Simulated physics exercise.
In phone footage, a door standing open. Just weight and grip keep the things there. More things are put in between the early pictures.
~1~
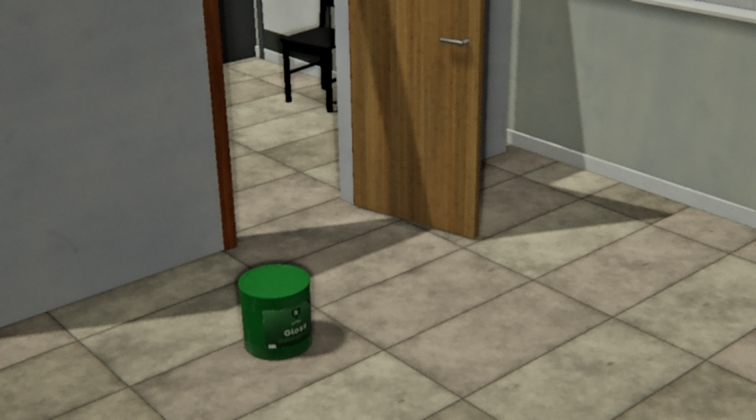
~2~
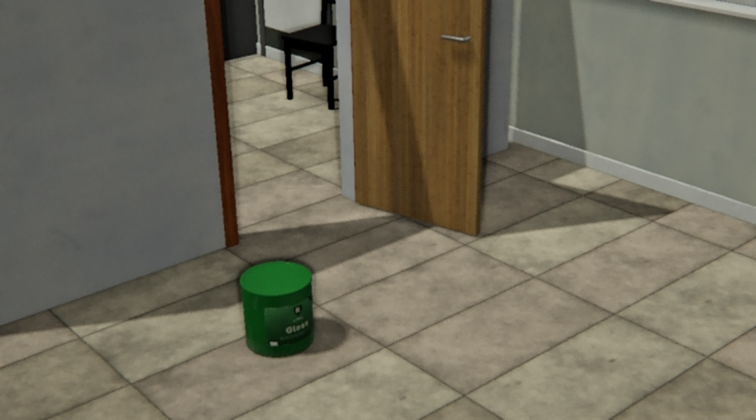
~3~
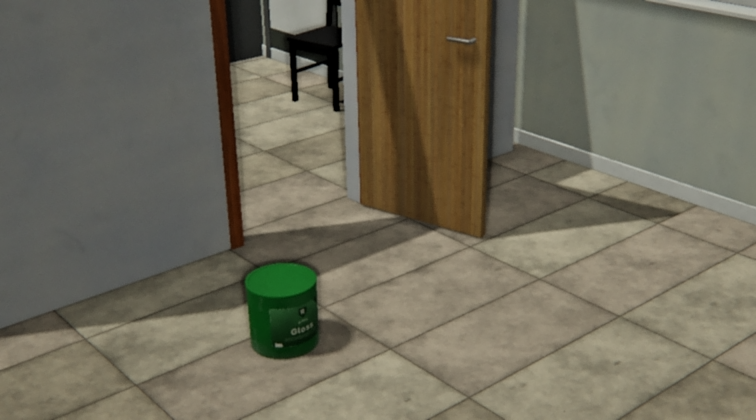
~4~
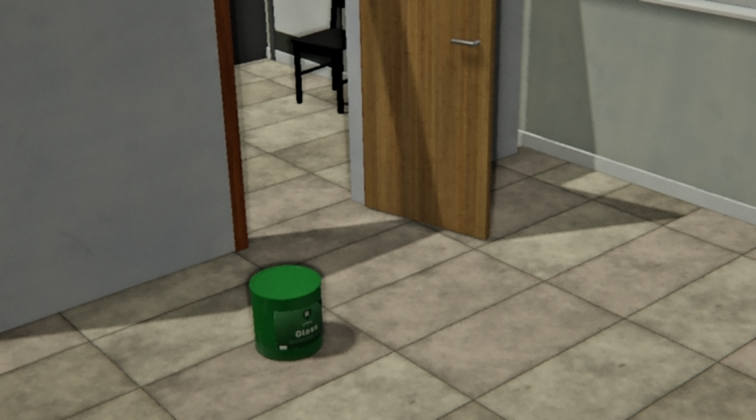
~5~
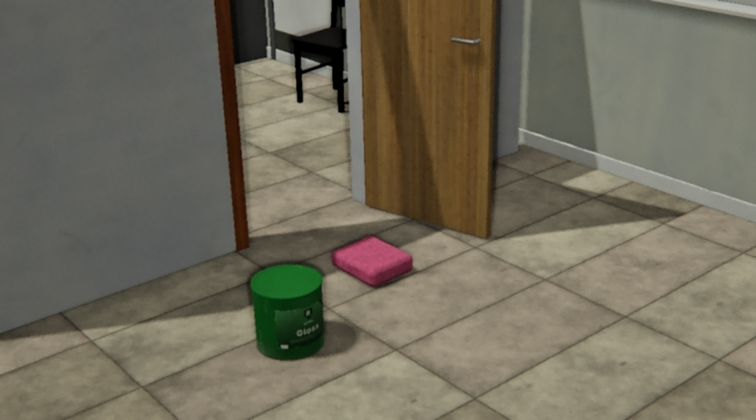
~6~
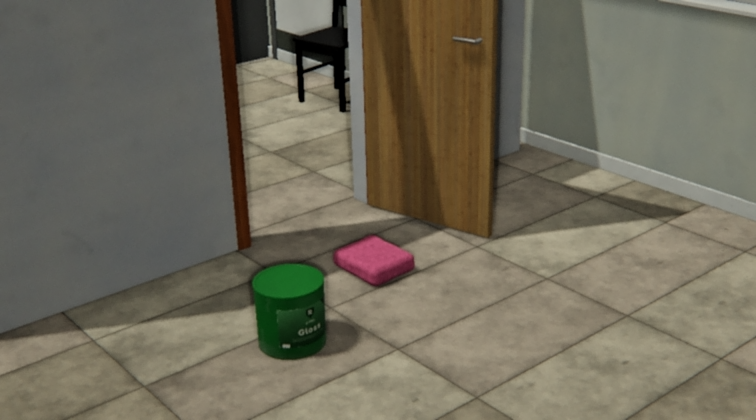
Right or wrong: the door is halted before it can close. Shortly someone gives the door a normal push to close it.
Wrong, it closes fully.
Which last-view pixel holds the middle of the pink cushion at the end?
It ends up near (291, 274).
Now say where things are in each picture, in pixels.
In the first picture, door wide open and still; green pail (276, 312).
In the second picture, door wide open and still; green pail (278, 309).
In the third picture, door wide open and still; green pail (283, 311).
In the fourth picture, door wide open and still; green pail (287, 313).
In the fifth picture, door wide open and still; green pail (289, 312).
In the sixth picture, door wide open and still; pink cushion (374, 260); green pail (290, 312).
Then, 0.60 s after the last picture, door at 78°.
Then, 0.90 s after the last picture, door at 55°; pink cushion slid a little near (349, 265).
Then, 1.10 s after the last picture, door at 39°; pink cushion slid about its own width near (313, 269).
Then, 1.30 s after the last picture, door at 23°; pink cushion slid about its own width near (292, 273).
At rest, door at 0°; moved from the start, pink cushion; green pail in place. Seen from the same camera at the end, pink cushion near (291, 274).
